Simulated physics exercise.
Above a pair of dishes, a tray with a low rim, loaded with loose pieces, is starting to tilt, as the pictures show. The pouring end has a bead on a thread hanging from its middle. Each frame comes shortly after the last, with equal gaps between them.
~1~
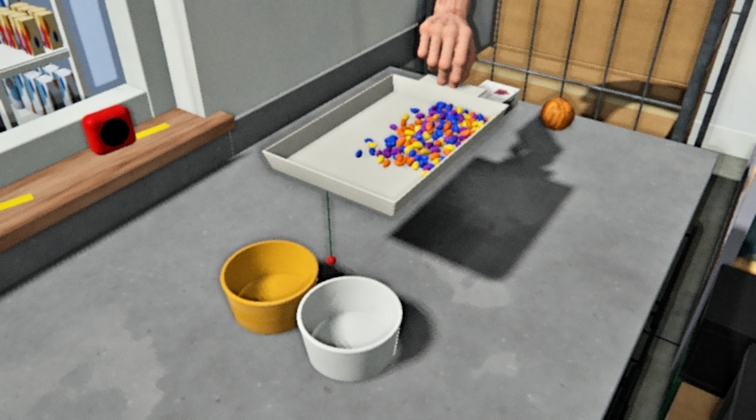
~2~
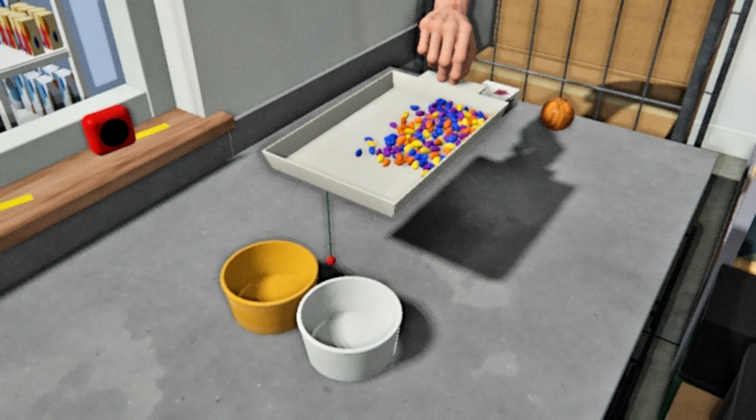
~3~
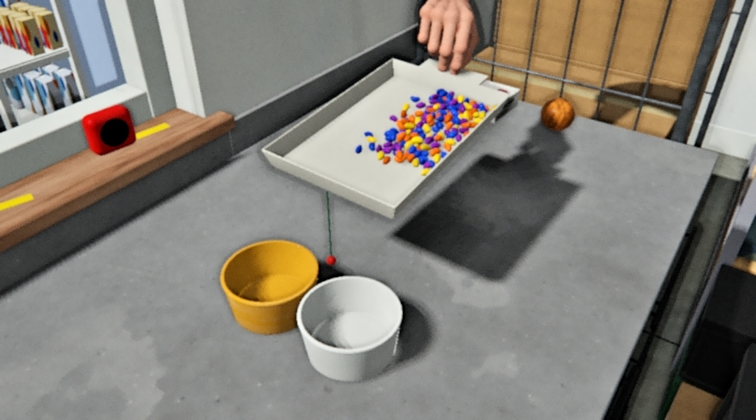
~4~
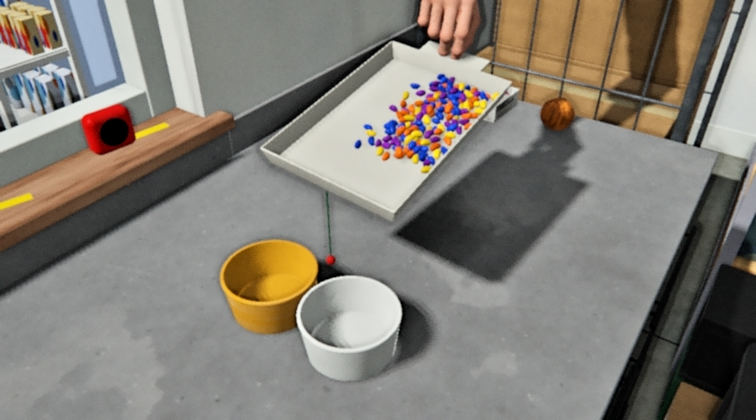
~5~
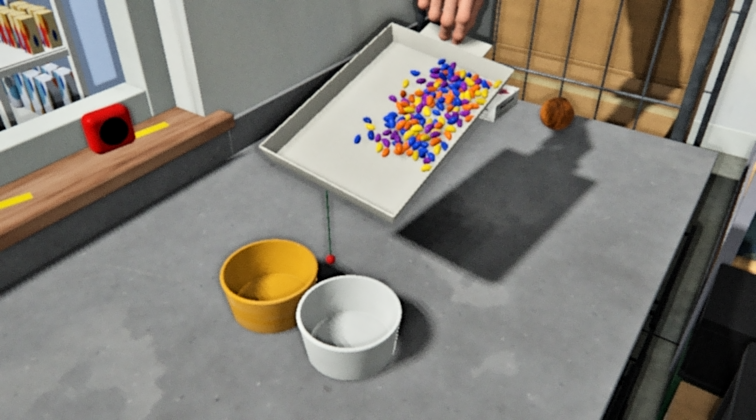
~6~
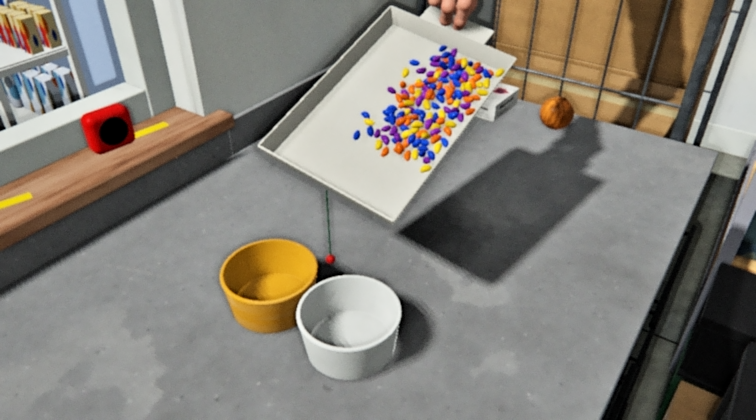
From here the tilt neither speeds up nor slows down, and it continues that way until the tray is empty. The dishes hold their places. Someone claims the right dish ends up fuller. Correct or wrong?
Correct - the right dish ends fuller.
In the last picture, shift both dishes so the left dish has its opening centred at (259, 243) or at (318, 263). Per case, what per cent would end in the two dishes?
Close to 20 in a hundred, then close to 80 in a hundred.
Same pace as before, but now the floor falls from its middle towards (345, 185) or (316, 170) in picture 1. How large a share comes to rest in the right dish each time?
The first try gives close to 50 percent; the next gives 0 percent.
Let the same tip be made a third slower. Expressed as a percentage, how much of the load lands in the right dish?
That comes to about 80 in every hundred.
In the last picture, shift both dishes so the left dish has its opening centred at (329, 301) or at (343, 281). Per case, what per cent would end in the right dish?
Around 30 and then 30 per cent.
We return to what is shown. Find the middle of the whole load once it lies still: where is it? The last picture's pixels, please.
Around (362, 345).
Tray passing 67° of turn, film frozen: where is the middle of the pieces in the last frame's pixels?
The middle of the pieces sits at roughly (389, 200).
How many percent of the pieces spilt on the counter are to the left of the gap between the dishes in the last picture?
Share to the left: Near 0 per cent.
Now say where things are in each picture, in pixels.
The first frame shows corners of the pouring end at (271, 150) and (393, 197), level; middle of the load at (435, 137), jelly beans; left dish at (239, 311); right dish at (319, 357); bead on its thread at (332, 260).
The second frame shows corners of the pouring end at (271, 150) and (393, 198), level; middle of the load at (435, 135).
The third frame shows corners of the pouring end at (270, 149) and (393, 201), tipped barely, lowest at the right corner; middle of the load at (436, 130).
The fourth frame shows corners of the pouring end at (269, 147) and (392, 206), tipped a little, lowest at the right corner; middle of the load at (436, 121).
The fifth frame shows corners of the pouring end at (268, 145) and (392, 209), tipped clearly, lowest at the right corner; middle of the load at (436, 113).
The sixth frame shows corners of the pouring end at (266, 144) and (391, 213), tipped clearly, lowest at the right corner; middle of the load at (435, 106); left dish at (238, 310); right dish at (319, 356).
Soon, tray tipped steeply; nearly all on the tray; a stray few in the right dish; a small part in the air.
A while on, tray tipped past a quarter turn; a small part on the tray; about two thirds in the right dish; a small part outside both; a small part in the air.
Towards the end, tray tipped past a quarter turn; most in the right dish; about a quarter outside both.
Finally, tray tipped past a quarter turn; most in the right dish; none in the left dish; about a quarter outside both.
